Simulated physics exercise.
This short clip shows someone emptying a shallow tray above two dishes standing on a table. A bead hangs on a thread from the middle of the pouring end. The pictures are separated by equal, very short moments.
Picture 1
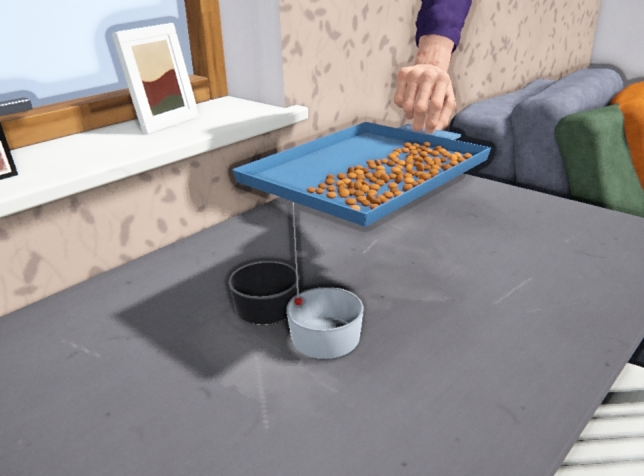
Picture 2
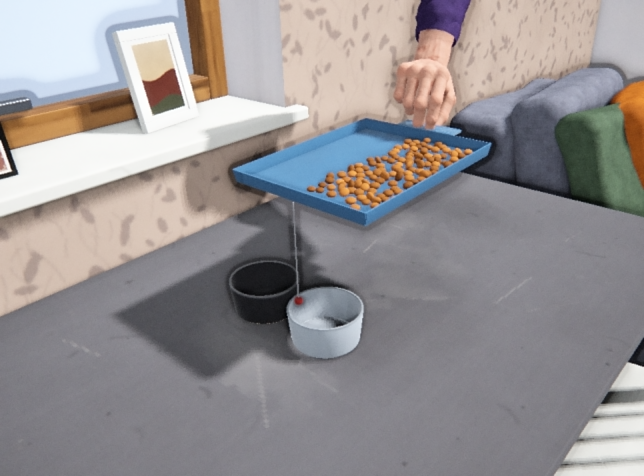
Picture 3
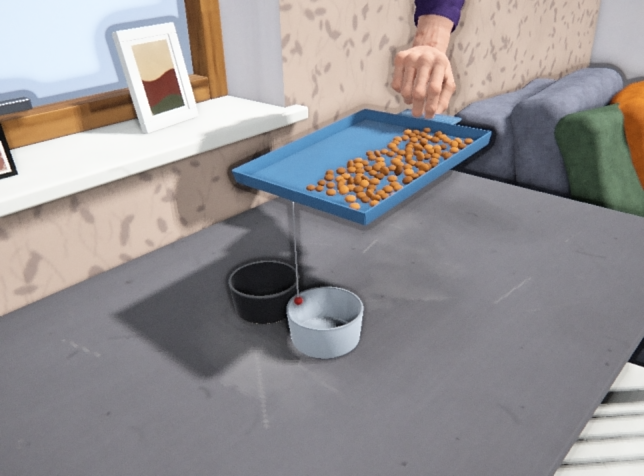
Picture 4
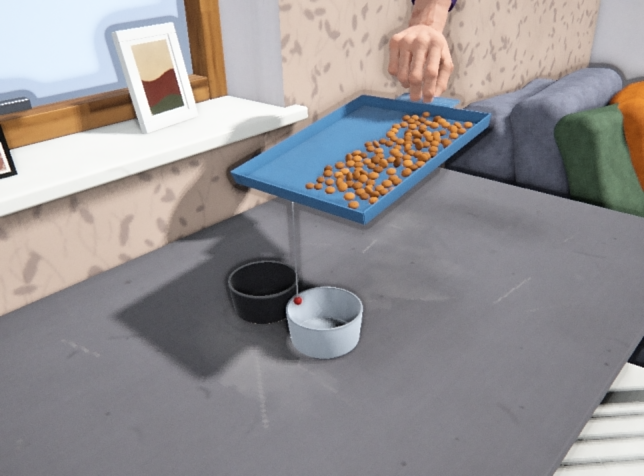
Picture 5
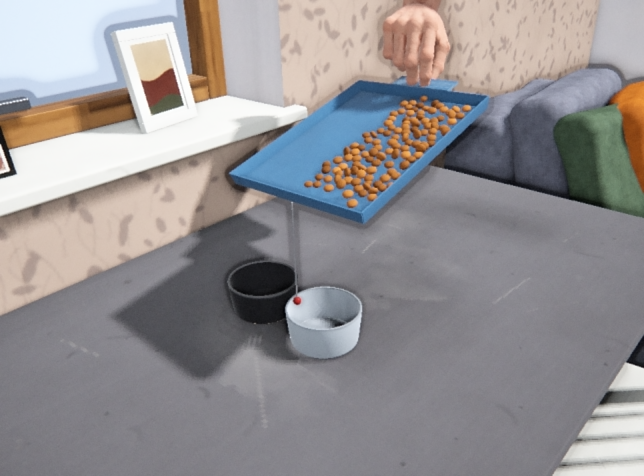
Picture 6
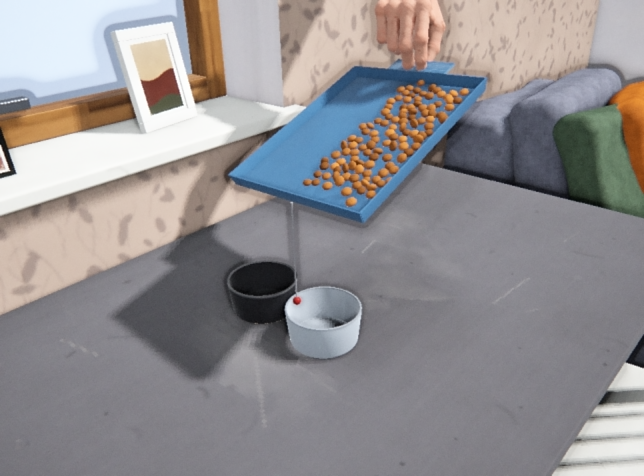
A hand raising the back of a blue tray of brown kibble, tilting it toward the front above two small dishes.
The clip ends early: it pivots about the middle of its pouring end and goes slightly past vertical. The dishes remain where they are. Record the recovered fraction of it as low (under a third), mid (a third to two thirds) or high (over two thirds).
Recovered fraction: Low.
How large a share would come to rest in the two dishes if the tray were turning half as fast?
Roughly 0 %.
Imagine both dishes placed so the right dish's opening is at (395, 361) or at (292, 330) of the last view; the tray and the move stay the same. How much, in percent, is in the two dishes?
Close to 10 in a hundred, then close to 70 in a hundred.
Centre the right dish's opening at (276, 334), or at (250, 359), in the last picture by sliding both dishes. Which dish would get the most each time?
Position 1 - the right-side one; position 2 - the right-side one.
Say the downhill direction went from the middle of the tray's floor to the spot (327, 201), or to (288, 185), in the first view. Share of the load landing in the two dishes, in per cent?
Case one near 0 %; case two near 40 %.
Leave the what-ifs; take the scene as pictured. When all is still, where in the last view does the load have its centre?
Somewhere close to (235, 362) in the last picture.
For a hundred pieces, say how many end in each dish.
Share at the end - left dish ~ 0 %, right dish ~ 0 %.
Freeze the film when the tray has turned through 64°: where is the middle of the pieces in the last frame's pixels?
Look close to (298, 187) in the last picture.
Soon, tray tipped steeply; nearly all on the tray; a stray few in the air.
A while on, tray tipped past a quarter turn; about half on the tray; about half outside both; a small part in the air.
Towards the end, tray tipped past a quarter turn; all outside both.
Finally, tray tipped past a quarter turn; none in the right dish; none in the left dish; all outside both.
